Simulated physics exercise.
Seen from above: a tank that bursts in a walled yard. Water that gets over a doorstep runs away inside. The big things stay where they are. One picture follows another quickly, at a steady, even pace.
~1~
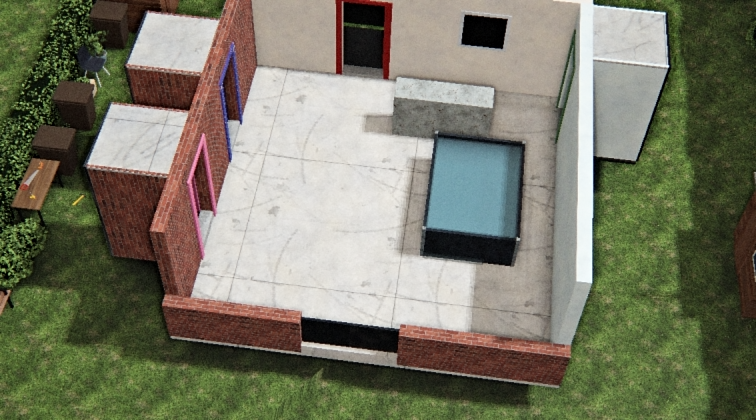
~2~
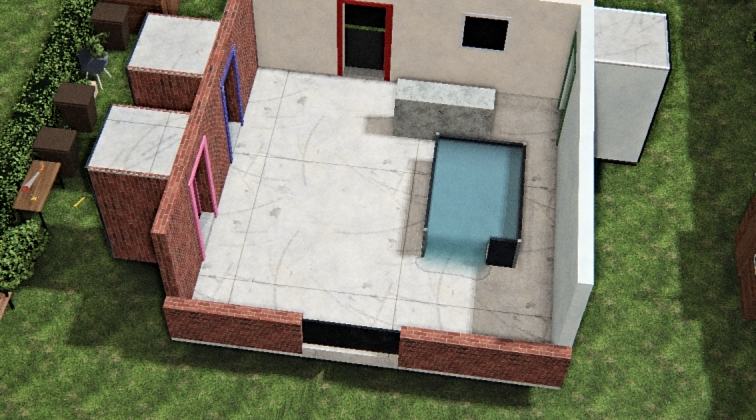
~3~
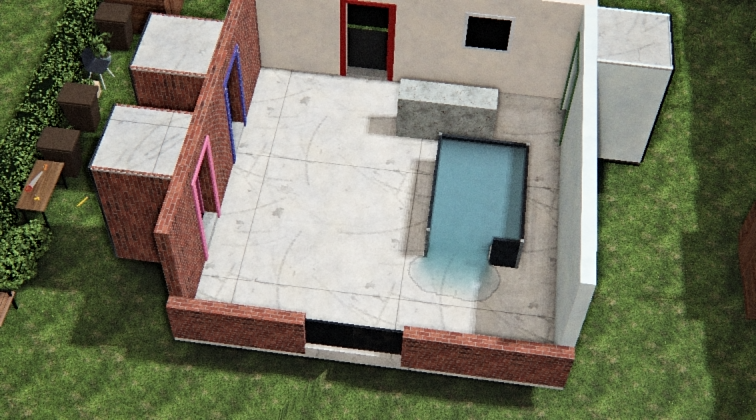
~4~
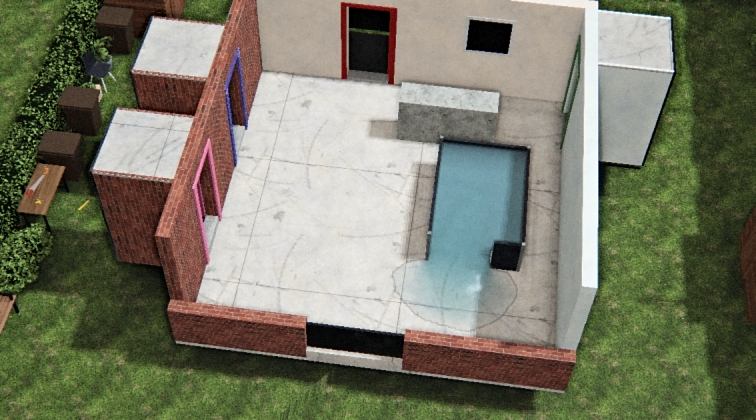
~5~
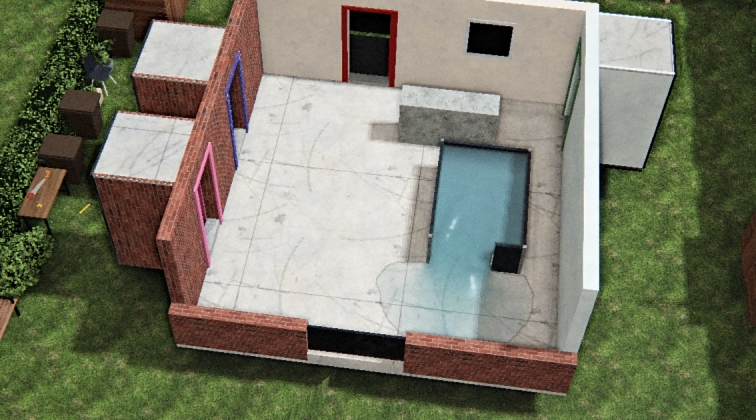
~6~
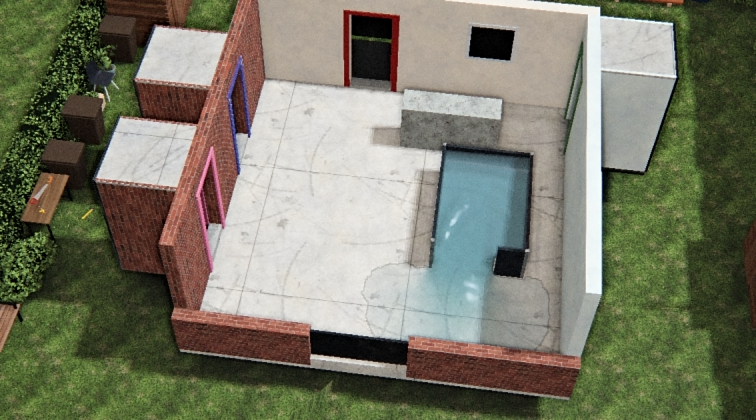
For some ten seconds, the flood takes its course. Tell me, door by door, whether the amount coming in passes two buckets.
As I see it, the pink door lets in little enough there, the red door lets too much in there, the blue door lets in little enough there, the green door lets too much in there.
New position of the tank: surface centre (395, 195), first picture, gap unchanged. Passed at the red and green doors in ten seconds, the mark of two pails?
In short: The red door is over; the green door is over.
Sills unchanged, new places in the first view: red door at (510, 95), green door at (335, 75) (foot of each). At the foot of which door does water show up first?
The door marked pink comes first.
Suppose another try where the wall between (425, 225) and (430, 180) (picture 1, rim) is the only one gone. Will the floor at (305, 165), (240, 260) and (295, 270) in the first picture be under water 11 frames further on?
Spot one ends up deluged, spot two deluged, spot three deluged.
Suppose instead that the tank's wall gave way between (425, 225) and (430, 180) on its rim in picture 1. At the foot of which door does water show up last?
It's the one in green.
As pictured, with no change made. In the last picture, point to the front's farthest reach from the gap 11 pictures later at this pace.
Farthest reach: (195, 332).
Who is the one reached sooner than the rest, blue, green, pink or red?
The pink one.
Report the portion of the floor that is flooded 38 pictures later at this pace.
About 80 in a hundred.
A moment on, water covers 20 % of the floor; the pink door not reached, the red door not reached, the blue door not reached, the green door not reached.
Next, water covers 25 % of the floor; the pink door not reached, the red door not reached, the blue door not reached, the green door not reached.
Then, water covers 45 % of the floor; the pink door wet at the sill, nothing in, the red door not reached, the blue door not reached, the green door not reached.
Later, water covers 80 % of the floor; the pink door under two buckets in, the red door wet at the sill, nothing in, the blue door wet at the sill, nothing in, the green door under two buckets in.
In the end, water covers 95 % of the floor; the pink door under two buckets in, the red door over two buckets in, the blue door wet at the sill, nothing in, the green door over two buckets in.
